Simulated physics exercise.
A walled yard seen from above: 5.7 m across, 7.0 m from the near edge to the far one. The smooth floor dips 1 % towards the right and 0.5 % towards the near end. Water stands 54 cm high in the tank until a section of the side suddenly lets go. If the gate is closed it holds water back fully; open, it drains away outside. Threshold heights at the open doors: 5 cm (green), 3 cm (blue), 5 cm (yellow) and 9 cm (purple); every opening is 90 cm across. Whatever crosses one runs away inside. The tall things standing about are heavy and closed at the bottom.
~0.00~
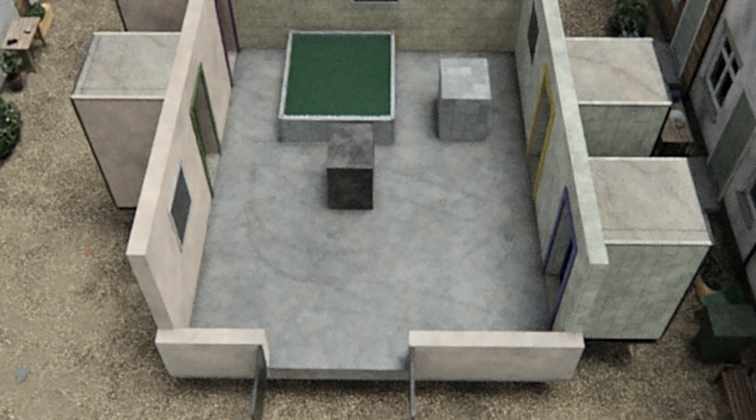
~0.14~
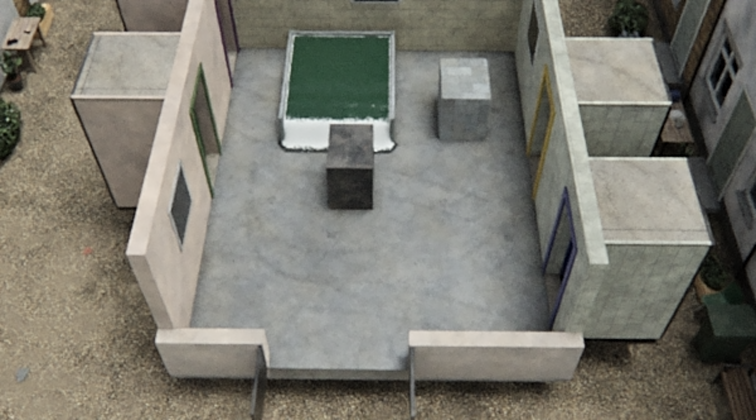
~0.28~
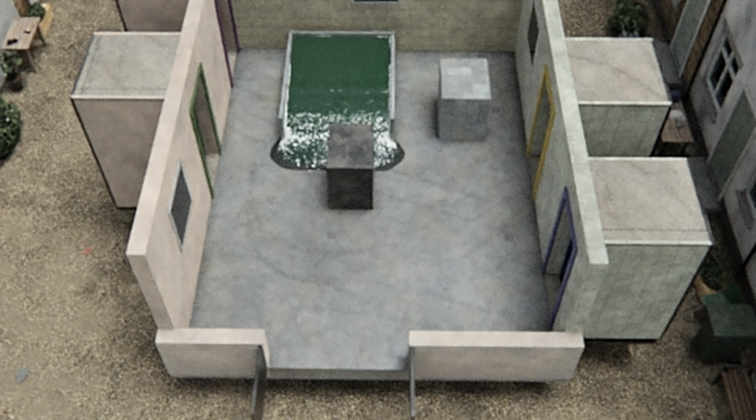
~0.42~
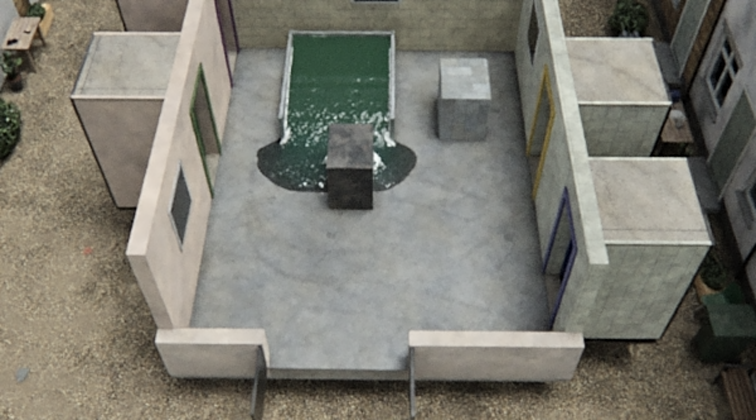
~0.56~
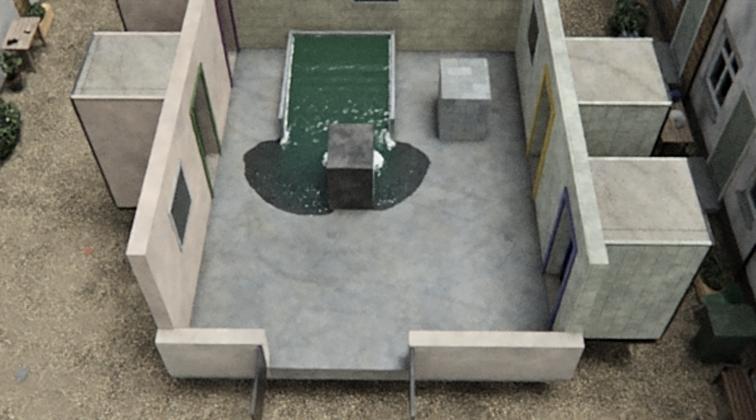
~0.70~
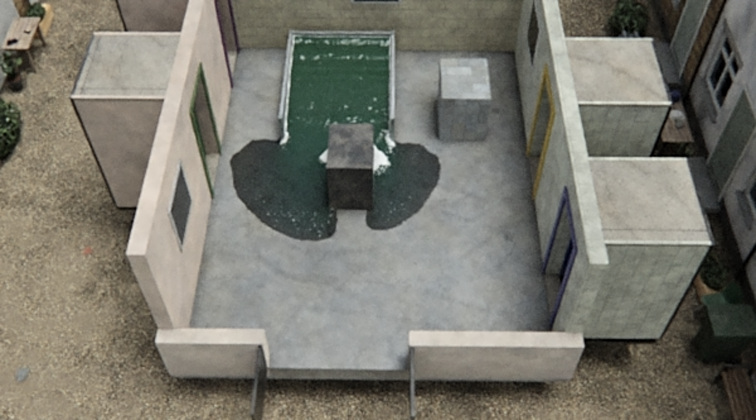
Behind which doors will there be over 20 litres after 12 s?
Door by door: At the green door it exceeds the limit; at the blue door it goes over the limit; at the yellow door it passes the limit; at the purple door it stays under the limit.
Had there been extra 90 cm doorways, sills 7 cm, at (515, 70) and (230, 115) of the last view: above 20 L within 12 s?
In turn: Not over, under.
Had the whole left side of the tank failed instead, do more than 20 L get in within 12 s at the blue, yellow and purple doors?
Then: Blue above, yellow under, purple above.
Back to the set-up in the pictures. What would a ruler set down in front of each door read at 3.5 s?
Depths in cm: Green 10, blue 7, yellow 11, purple 0.
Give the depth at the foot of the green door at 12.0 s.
About 2.0 cm.
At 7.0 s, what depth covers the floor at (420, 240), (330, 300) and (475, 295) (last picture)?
In that order: 5, 5 and 8 cm.
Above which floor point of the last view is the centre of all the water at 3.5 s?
Near (344, 195).
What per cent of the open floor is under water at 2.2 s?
About 65 per cent.
After 1.4 s water covers 40 % of the floor and is deepest (40 cm) near (348, 158); green door 3 cm at the sill, 0 L in, blue door not reached, yellow door not reached, purple door not reached.
After 2.2 s water covers 65 % of the floor and is deepest (39 cm) near (186, 352); green door 9 cm at the sill, 5 L in, blue door 4 cm at the sill, 0 L in, yellow door 8 cm at the sill, 4 L in, purple door not reached.
After 3.5 s water covers 70 % of the floor and is deepest (26 cm) near (209, 352); green door 10 cm at the sill, 57 L in, blue door 7 cm at the sill, 15 L in, yellow door 11 cm at the sill, 48 L in, purple door not reached.
After 7.0 s water covers 75 % of the floor and is deepest (13 cm) near (517, 357); green door 5 cm at the sill, 79 L in, blue door 9 cm at the sill, 65 L in, yellow door 5 cm at the sill, 67 L in, purple door not reached.
After 12.0 s water covers 90 % of the floor and is deepest (10 cm) near (552, 357); green door 2 cm at the sill, 79 L in, blue door 8 cm at the sill, 155 L in, yellow door 8 cm at the sill, 99 L in, purple door not reached.
